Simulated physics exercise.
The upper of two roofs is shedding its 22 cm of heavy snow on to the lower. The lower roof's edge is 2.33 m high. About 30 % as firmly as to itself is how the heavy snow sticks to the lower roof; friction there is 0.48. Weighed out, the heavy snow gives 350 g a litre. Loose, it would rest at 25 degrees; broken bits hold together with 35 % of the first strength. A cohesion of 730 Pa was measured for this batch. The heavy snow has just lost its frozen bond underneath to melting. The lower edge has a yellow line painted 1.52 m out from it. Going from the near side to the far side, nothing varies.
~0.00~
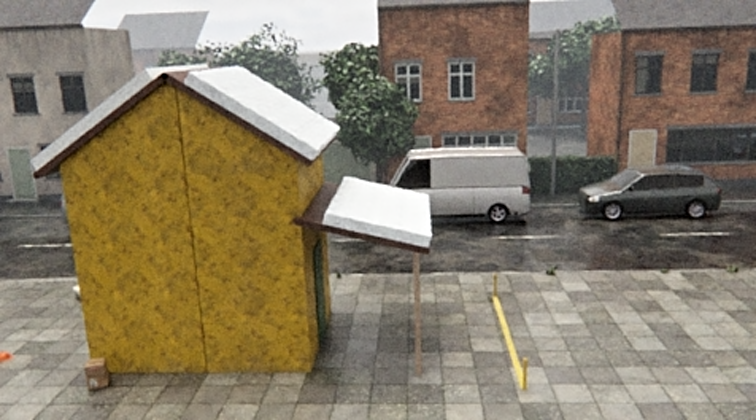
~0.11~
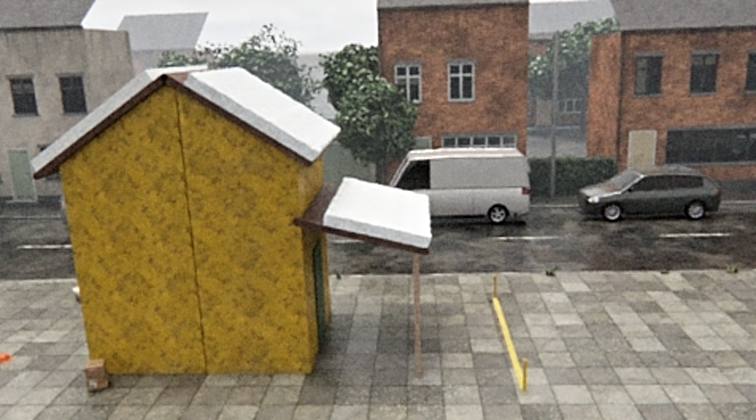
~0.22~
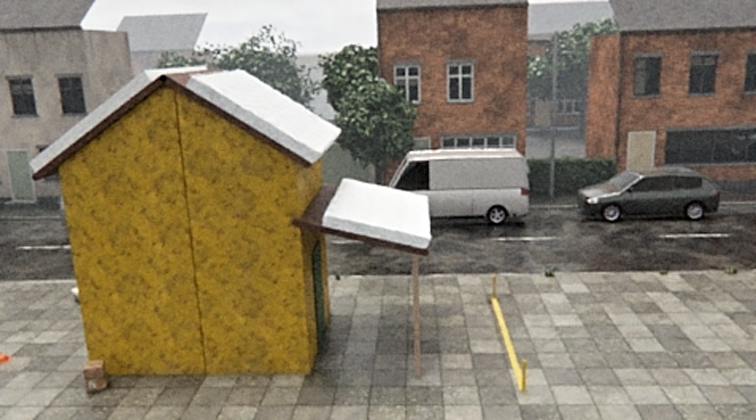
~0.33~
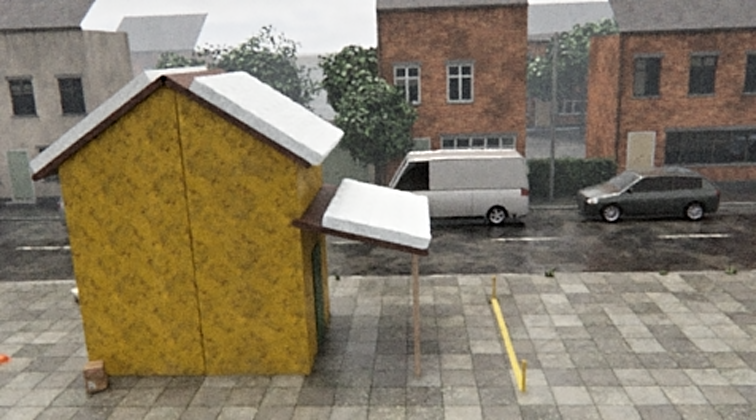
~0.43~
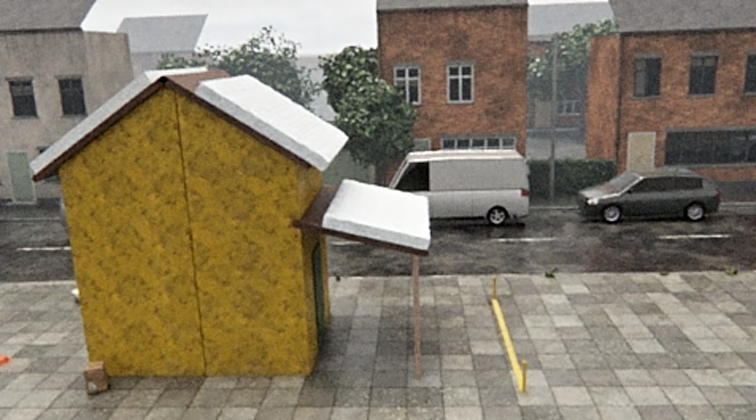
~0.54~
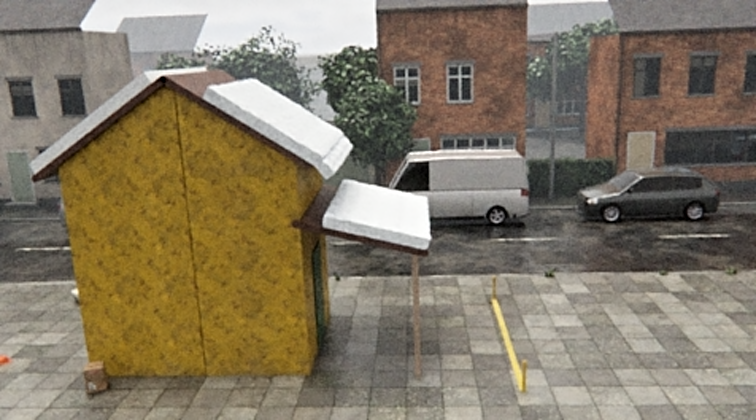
A small yellow building with snow on its roofs stood across from a parked van and car, and the thick snow on its upper roof slid slowly down the right slope, poking slightly past the edge.
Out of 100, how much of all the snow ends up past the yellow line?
About 4 %.
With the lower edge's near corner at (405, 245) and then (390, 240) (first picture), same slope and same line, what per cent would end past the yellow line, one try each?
Try 1: 14 %; try 2: 20 %.
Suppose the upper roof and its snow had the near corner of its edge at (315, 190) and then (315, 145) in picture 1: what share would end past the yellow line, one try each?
It would be 0 percent for the first setting and 14 percent for the second.
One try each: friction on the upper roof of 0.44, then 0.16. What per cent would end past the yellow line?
Respectively 0 percent and 10 percent.
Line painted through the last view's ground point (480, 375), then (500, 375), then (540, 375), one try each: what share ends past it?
Roughly 16 %, then 10 %, then 0 %.
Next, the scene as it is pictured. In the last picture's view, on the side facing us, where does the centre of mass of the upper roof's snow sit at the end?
Position: About (437, 302).
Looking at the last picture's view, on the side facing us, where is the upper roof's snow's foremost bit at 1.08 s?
Position: About (377, 221).
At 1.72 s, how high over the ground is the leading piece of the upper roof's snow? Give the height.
Height: Approx. 2.4 m.
After 1.08 s, none is below the lower edge and 0 % is past the line.
After 1.72 s, none is below the lower edge and 0 % is past the line.
After 2.36 s, 26 % is below the lower edge and 0 % is past the line.
After 3.00 s, 36 % is below the lower edge and 4 % is past the line.
After 3.80 s, 37 % is below the lower edge and 4 % is past the line.
